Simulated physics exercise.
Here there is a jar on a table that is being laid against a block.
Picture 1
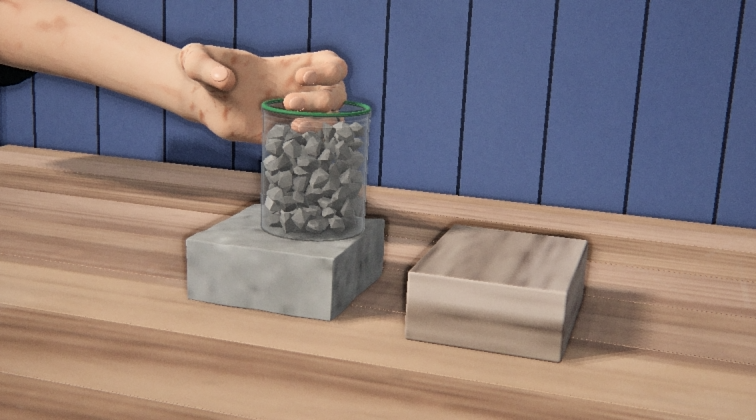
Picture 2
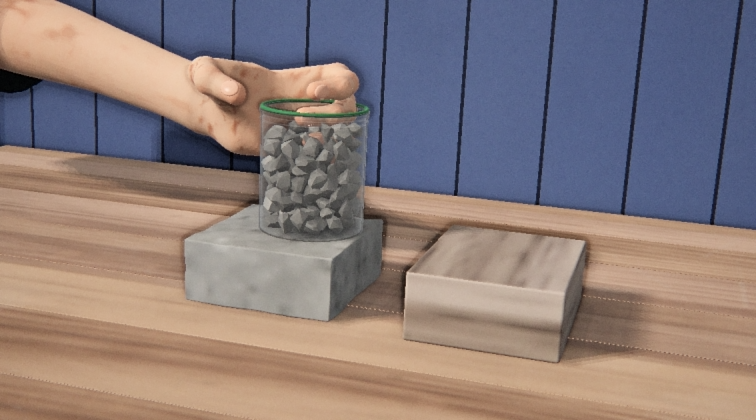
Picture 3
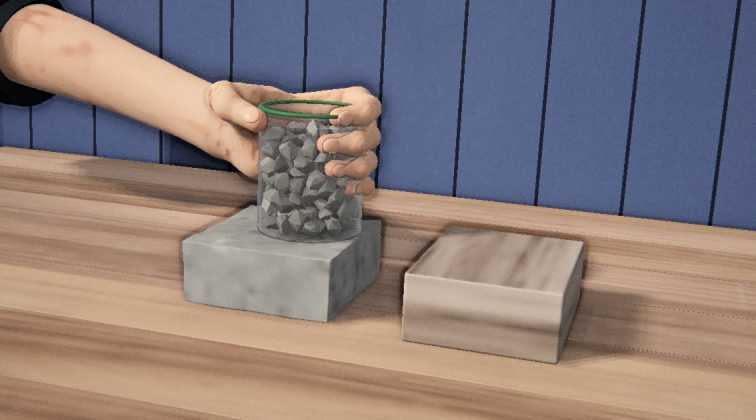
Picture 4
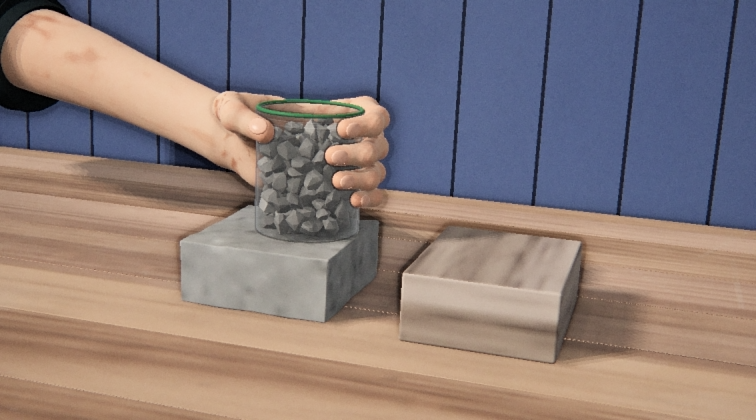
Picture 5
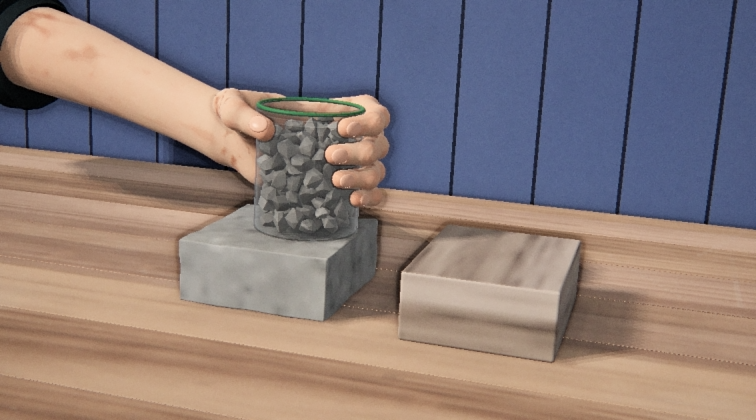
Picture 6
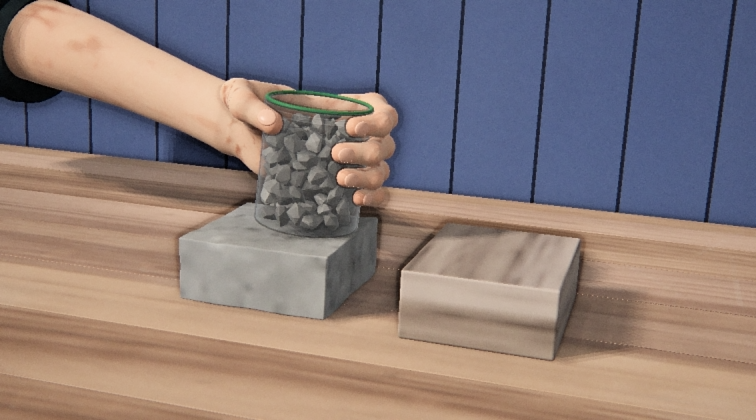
A wooden tabletop in front of a dark blue panelled wall is seen from slightly above, the view staying nearly still with a very slight drift. A clear jar with a green rim, nearly full of grey gravel, stands on a grey stone-like block at left, with a brown wood-grained block to its right. A hand reaching from the left closes around the jar, holds it, then lifts it slightly, leaning it a little right.
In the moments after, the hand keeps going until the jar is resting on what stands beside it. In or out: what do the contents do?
That's going to be a messy lean with some lost.
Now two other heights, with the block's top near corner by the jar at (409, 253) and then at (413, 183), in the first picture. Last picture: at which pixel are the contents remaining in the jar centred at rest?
First try: Around (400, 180). Second try: Around (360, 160).
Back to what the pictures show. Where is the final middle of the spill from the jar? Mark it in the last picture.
I'd mark it at about (506, 250) once everything is at rest.
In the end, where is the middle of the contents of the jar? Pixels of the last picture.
(411, 197), roughly speaking.
Then, 0.76 s past the last view, the jar leans 46°; everything is still inside.
Then, 1.42 s past the last view, the jar leans 81°; a stray few of the bits of gravel out of it.
Then, 1.99 s past the last view, the jar rests on the block at 90°; a small part of the bits of gravel out of it.
Finally, the jar rests on the block at 90°; a small part of the bits of gravel out of it.
